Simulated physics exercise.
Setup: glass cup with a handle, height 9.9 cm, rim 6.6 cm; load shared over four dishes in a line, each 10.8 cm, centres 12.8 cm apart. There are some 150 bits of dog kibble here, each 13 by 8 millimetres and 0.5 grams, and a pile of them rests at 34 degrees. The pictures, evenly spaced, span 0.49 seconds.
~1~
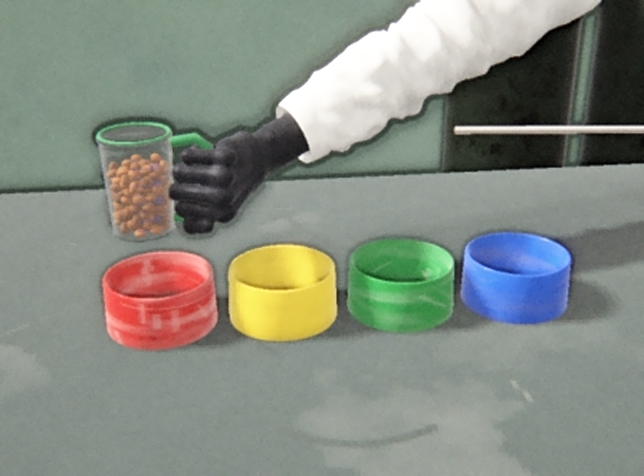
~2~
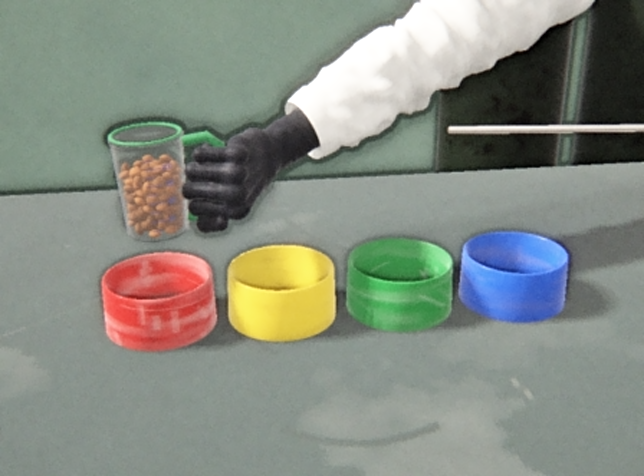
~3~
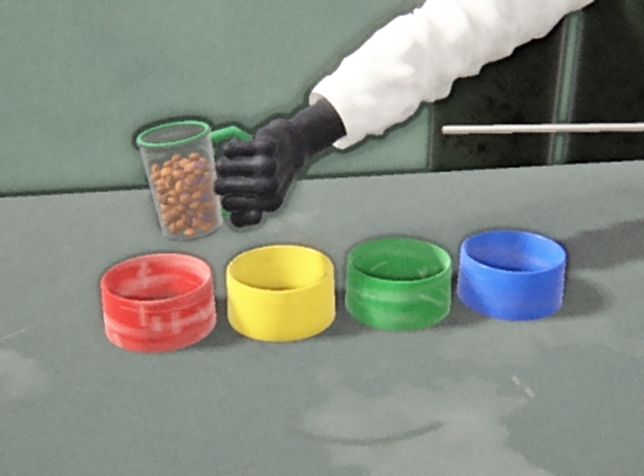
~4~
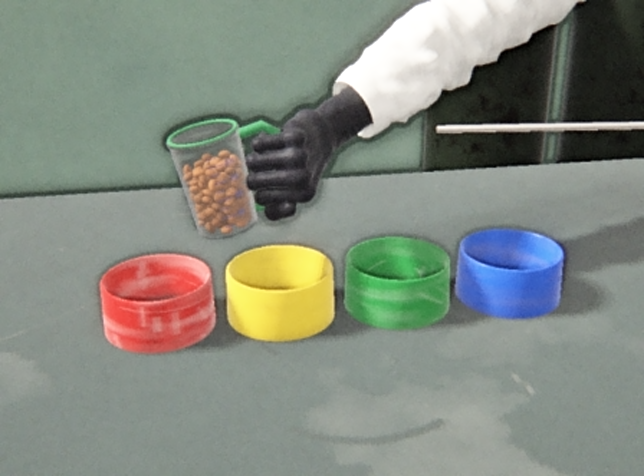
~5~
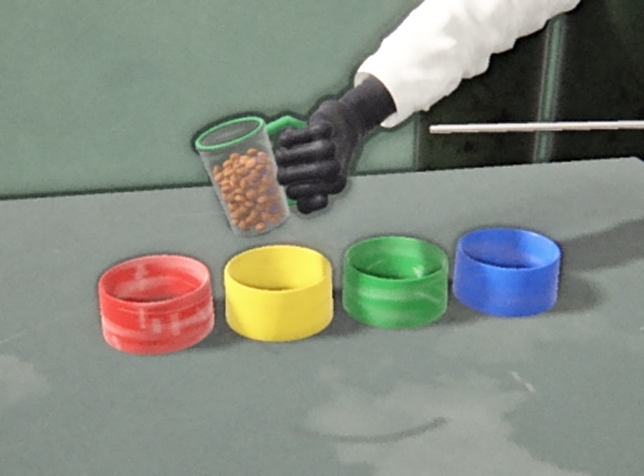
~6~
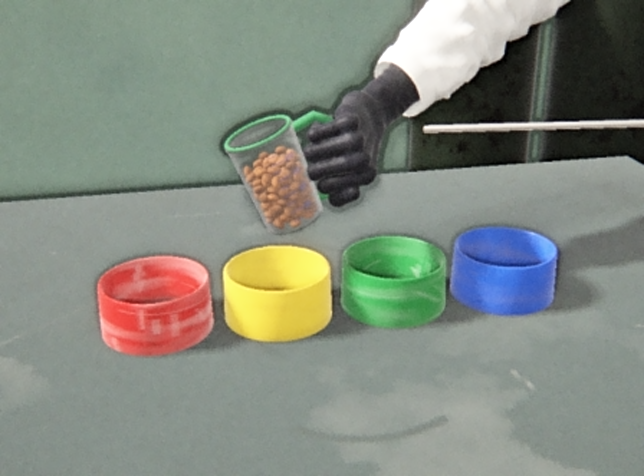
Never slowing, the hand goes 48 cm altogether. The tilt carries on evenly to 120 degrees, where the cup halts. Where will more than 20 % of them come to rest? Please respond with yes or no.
Red no, blue yes, green no, yellow no, counter no.
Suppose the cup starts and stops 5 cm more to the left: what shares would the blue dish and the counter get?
Then the blue dish would get 100 and the counter 0.
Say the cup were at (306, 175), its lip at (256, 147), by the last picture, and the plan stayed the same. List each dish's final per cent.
Dish by dish: Red 0 percent, blue 100 percent, green 0 percent, yellow 0 percent.
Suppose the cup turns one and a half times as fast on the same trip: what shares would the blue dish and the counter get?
That gives blue 100 with 0 for the counter.
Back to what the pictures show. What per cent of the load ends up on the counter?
Some 0 per cent.
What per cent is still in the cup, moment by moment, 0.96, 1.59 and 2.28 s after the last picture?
Going in order, it reads 100, then 95, and finally 20 per cent.
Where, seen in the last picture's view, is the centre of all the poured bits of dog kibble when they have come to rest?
Approximately (509, 278) in the last picture.
Then, 0.96 s after the last picture, tilt 67 degrees; cup holds 100 %.
Then, 1.59 s after the last picture, tilt 97 degrees; cup holds 95 %, blue 5 %.
Then, 2.28 s after the last picture, tilt 120 degrees; cup holds 20 %, blue 80 %.
In the end, red 0 %, blue 100 %, green 0 %, yellow 0 %, counter 0 %.
